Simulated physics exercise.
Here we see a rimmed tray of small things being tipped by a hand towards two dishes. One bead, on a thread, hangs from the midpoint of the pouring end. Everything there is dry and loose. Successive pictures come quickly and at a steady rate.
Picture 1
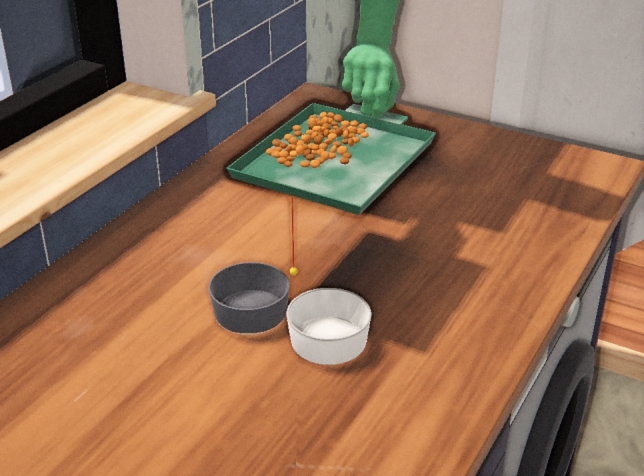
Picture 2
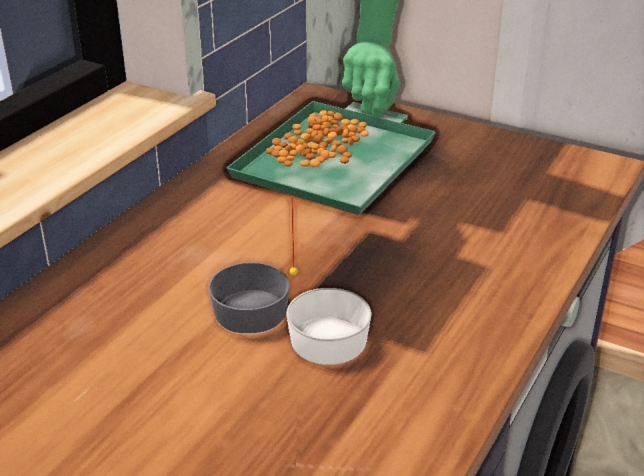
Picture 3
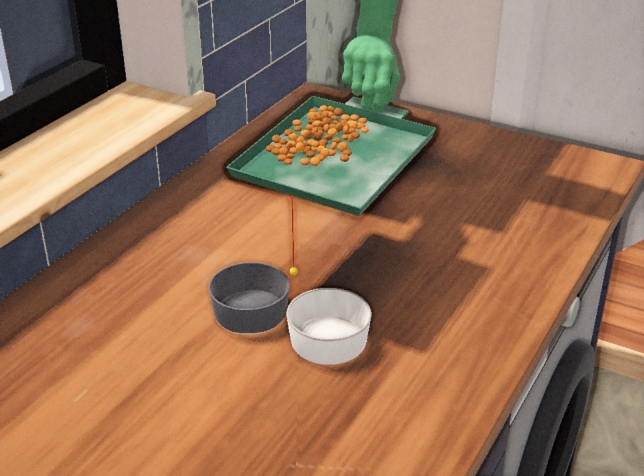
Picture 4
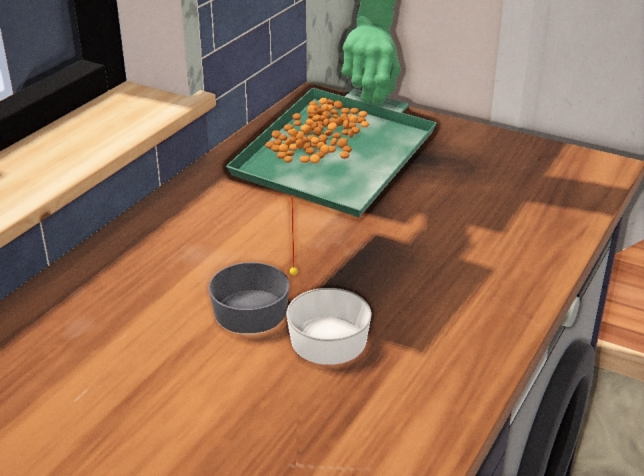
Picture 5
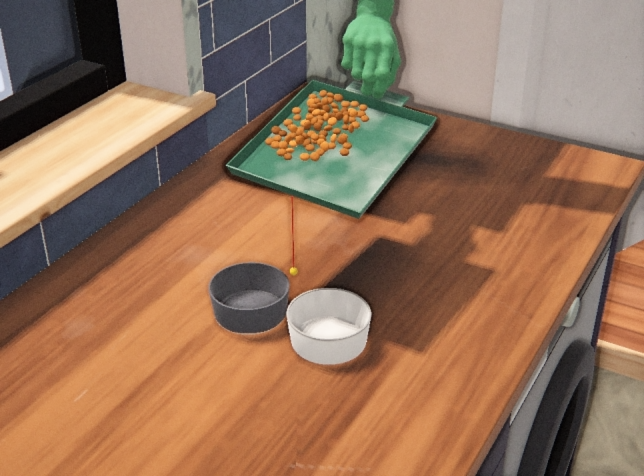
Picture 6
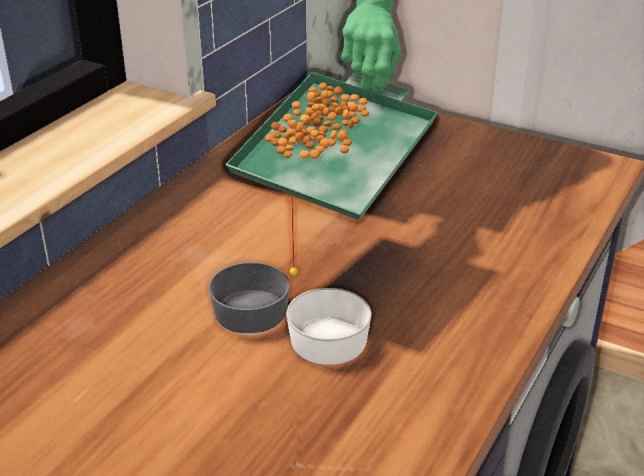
A green hand slowly raised the back of a green tray of orange kibble, tilting it slightly towards a dark dish and a white dish on the wooden counter, while the kibble stayed bunched together.
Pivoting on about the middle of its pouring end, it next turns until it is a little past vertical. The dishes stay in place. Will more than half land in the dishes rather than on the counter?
Yes.
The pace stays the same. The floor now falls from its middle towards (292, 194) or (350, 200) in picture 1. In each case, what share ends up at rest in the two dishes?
Roughly 90 per cent, and 60 per cent.
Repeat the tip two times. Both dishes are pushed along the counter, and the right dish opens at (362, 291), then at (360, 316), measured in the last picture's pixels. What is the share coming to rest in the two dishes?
In the first position around 50 percent, in the second around 90 percent.
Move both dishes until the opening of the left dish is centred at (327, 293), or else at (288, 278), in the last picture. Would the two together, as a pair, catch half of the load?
At place one the bulk; at place two the bulk.
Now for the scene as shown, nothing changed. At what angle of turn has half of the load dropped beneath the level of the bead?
Tilt: Around 95 degrees.
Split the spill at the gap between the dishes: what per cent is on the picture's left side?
It works out at some 40 percent.
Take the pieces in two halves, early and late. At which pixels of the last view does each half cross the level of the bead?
The early half goes through (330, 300), the late half through (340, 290).
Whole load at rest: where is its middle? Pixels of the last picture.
Close to (332, 336) in the last picture.
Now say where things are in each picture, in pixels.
The first frame shows corners of the pouring end at (232, 167) and (359, 204), level; middle of the load at (319, 138), bits of cat kibble; left dish at (228, 318); right dish at (308, 348); bead on its thread at (294, 271).
The second frame shows corners of the pouring end at (232, 167) and (359, 204), level; middle of the load at (319, 137).
The third frame shows corners of the pouring end at (232, 166) and (359, 206), tipped barely, lowest at the right corner; middle of the load at (319, 133).
The fourth frame shows corners of the pouring end at (231, 165) and (359, 207), tipped a little, lowest at the right corner; middle of the load at (319, 128).
The fifth frame shows corners of the pouring end at (231, 164) and (359, 209), tipped a little, lowest at the right corner; middle of the load at (319, 123).
The sixth frame shows corners of the pouring end at (231, 163) and (359, 211), tipped a little, lowest at the right corner; middle of the load at (319, 118); left dish at (228, 318); right dish at (308, 348).
Soon after the last picture, tray tipped steeply; most on the tray; a small part in the right dish; a stray few outside both; a small part in the air.
A little later, tray tipped right over; a small part on the tray; about half in the right dish; a stray few in the left dish; a small part outside both; about a quarter in the air.
Later still, tray tipped past a quarter turn; most in the right dish; a stray few in the left dish; about a quarter outside both.
At rest, tray tipped past a quarter turn; most in the right dish; a stray few in the left dish; about a quarter outside both.
